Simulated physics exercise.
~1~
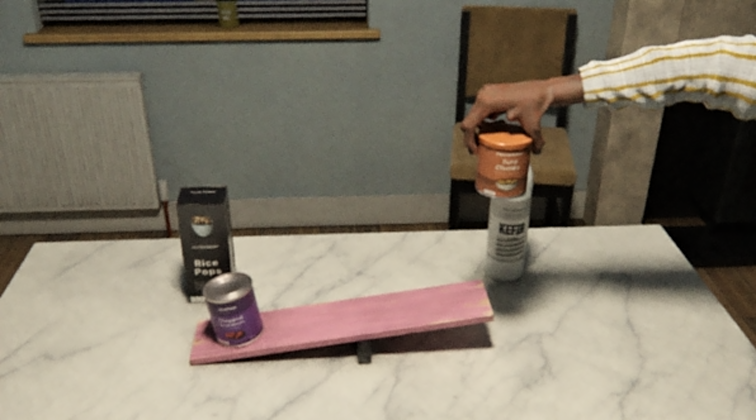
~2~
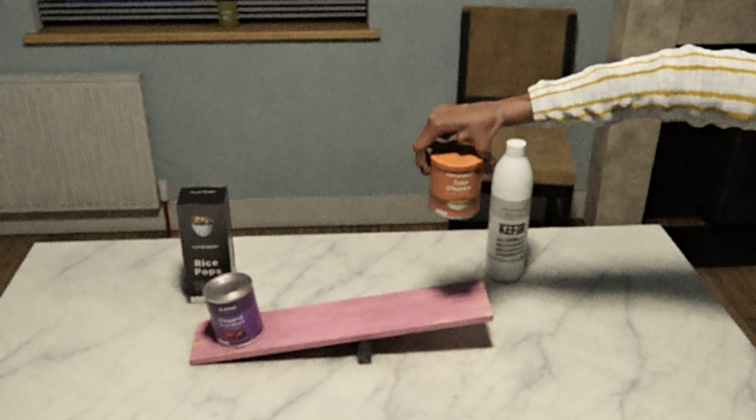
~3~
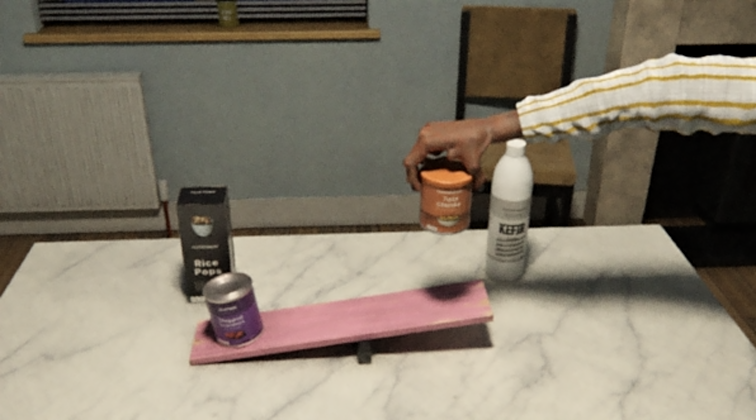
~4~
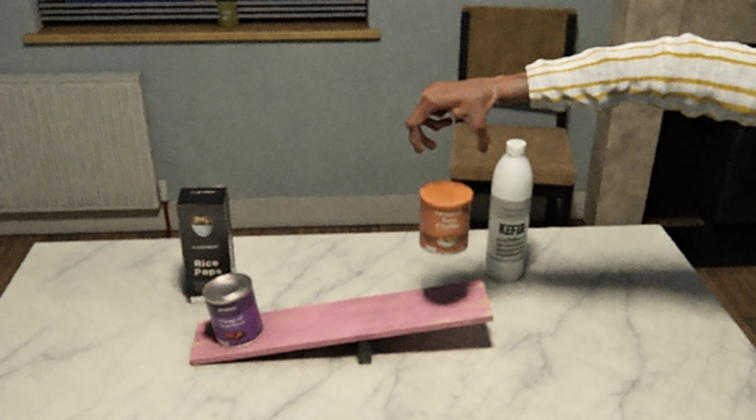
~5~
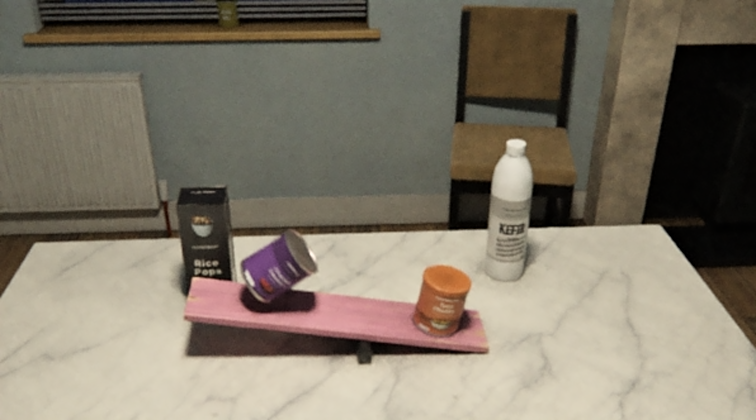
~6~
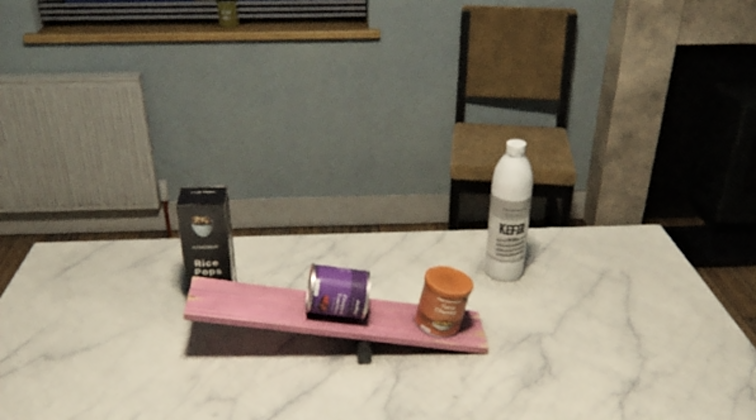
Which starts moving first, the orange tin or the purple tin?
The orange tin moves first, carried left by the hand while the purple tin still stands on the low end of the plank. The purple tin only moves later, once the orange tin has been dropped and the plank tips.
